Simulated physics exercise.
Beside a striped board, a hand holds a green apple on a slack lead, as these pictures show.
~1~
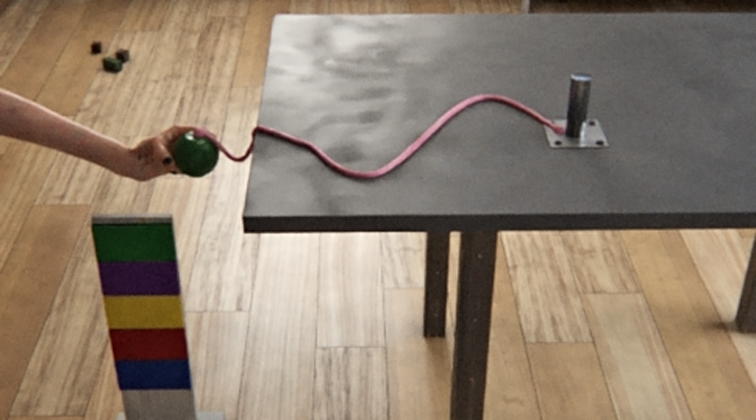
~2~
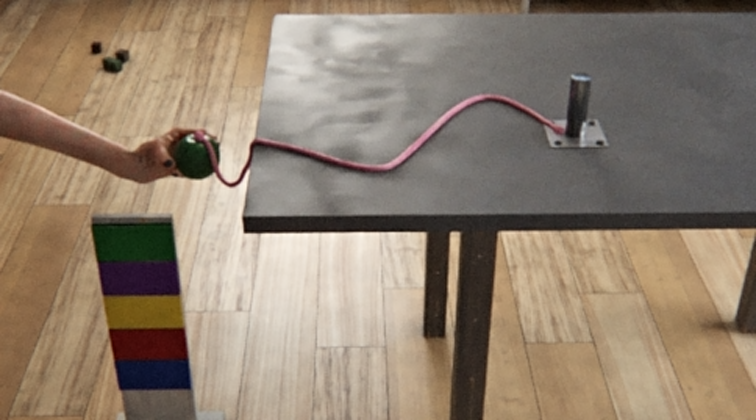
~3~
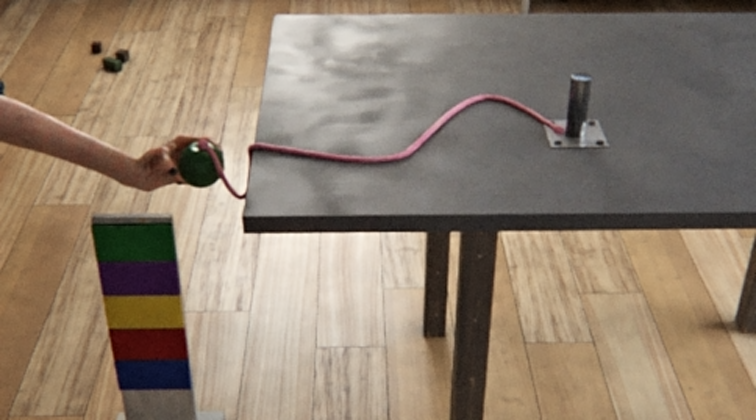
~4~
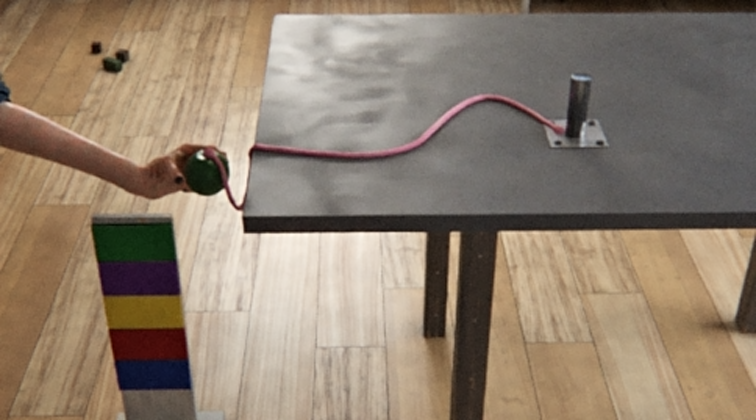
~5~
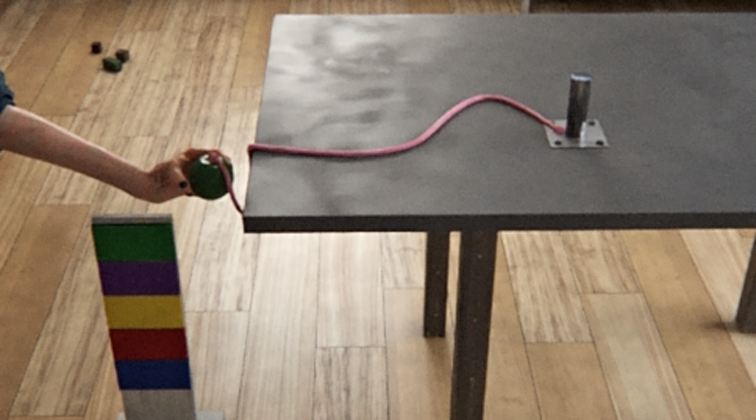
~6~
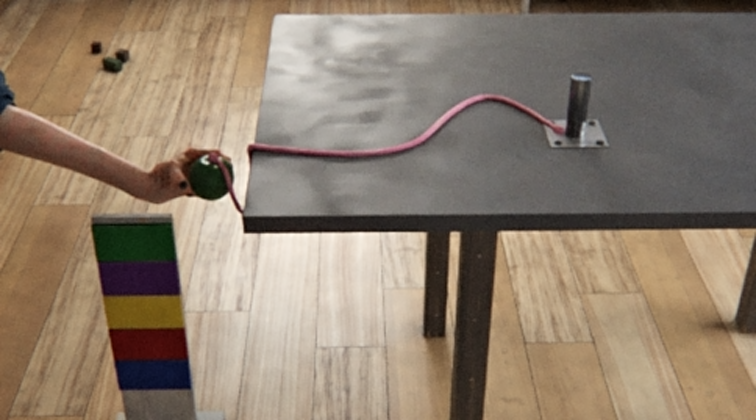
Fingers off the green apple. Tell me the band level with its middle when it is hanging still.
That is the red band.
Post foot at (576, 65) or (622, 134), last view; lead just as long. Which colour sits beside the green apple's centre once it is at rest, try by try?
Try one - yellow; try two - yellow.
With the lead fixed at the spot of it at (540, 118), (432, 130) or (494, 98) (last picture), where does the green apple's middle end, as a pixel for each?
It ends up near (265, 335) the first time, (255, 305) the second and (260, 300) the third.
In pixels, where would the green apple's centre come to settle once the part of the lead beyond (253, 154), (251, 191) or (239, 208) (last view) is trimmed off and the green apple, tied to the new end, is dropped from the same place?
In order, roughly (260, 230), (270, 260) and (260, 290).
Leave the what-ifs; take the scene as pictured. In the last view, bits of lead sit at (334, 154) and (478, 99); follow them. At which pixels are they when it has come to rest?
Final positions are (257, 137) and (443, 128), in that order.
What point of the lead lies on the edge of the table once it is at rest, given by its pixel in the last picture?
Around (350, 154).
A little later, apple near (294, 308); level with yellow.
Next, apple near (241, 343); level with red.
When it is over, apple near (270, 345); level with red. Its middle rests at the red band.
